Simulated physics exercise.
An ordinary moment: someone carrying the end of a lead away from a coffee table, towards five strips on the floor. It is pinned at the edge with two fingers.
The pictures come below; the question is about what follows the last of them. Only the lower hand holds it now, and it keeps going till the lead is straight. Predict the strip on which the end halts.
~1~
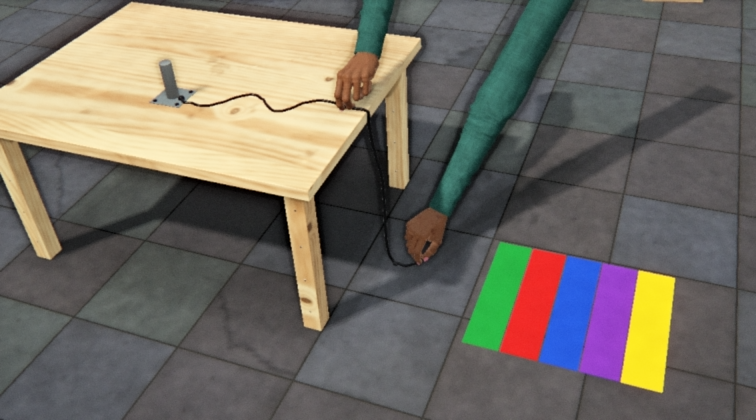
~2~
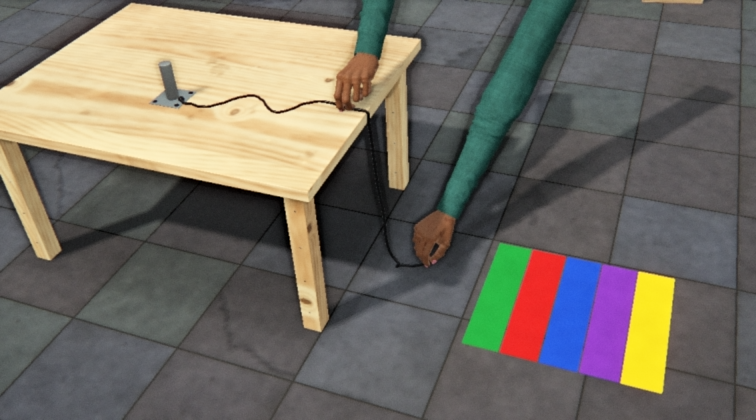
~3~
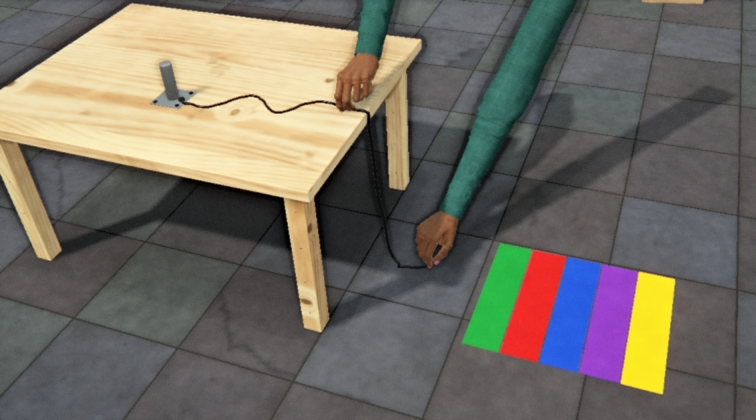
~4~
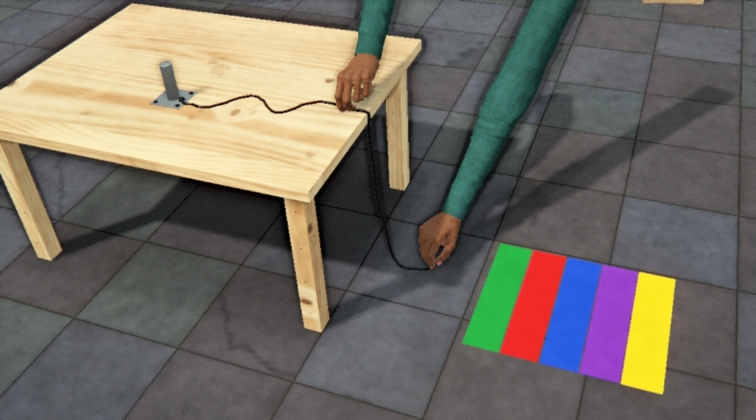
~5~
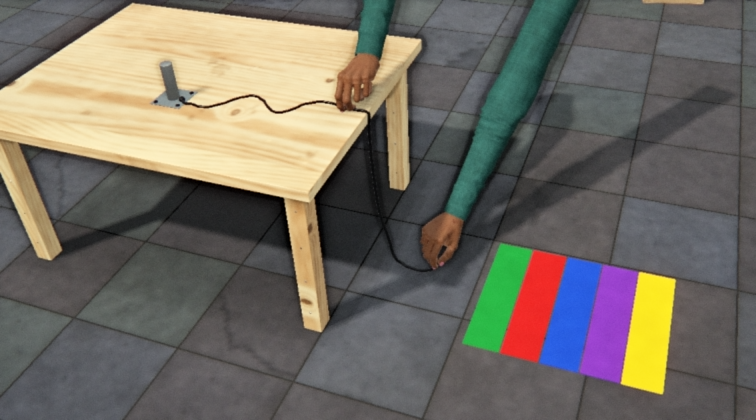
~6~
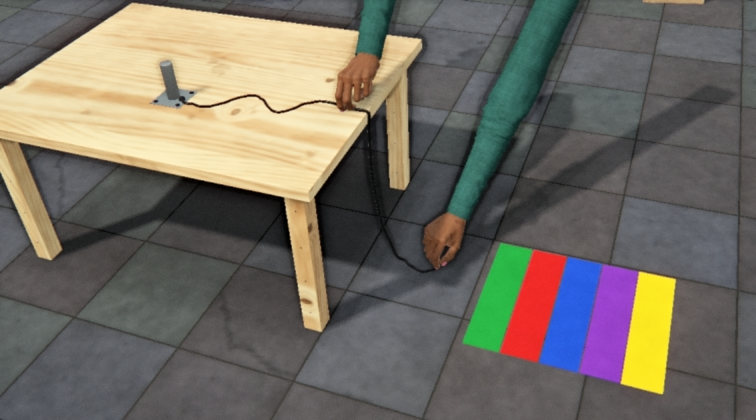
The blue strip.
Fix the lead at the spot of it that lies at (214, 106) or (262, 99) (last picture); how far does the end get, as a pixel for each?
Roughly (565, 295), then roughly (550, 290).
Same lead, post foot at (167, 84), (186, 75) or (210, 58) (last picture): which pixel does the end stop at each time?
Going through them in sequence: (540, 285), (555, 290) and finally (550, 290).
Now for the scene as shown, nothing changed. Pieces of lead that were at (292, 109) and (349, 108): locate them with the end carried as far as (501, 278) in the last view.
They move to (319, 111) and (369, 134) respectively.
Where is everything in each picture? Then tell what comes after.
End (422, 259); green (487, 326); red (525, 335); blue (563, 345); purple (603, 354); yellow (644, 364), in the first frame.
End (430, 262); lead through (203, 107) (264, 103) (323, 102) (371, 136) (380, 196) (389, 250), in the second frame.
End (433, 263), in the third frame.
End (435, 264); lead through (203, 107) (265, 103) (324, 102) (370, 136) (377, 196) (391, 251), in the fourth frame.
End (438, 264), in the fifth frame.
End (440, 264); lead through (203, 106) (265, 103) (324, 102) (370, 136) (376, 196) (394, 251), in the sixth frame.
A little later, end near (501, 278); over green.
Next, end near (546, 288); over red.
When it is tight, end near (574, 294); over blue. Over blue.
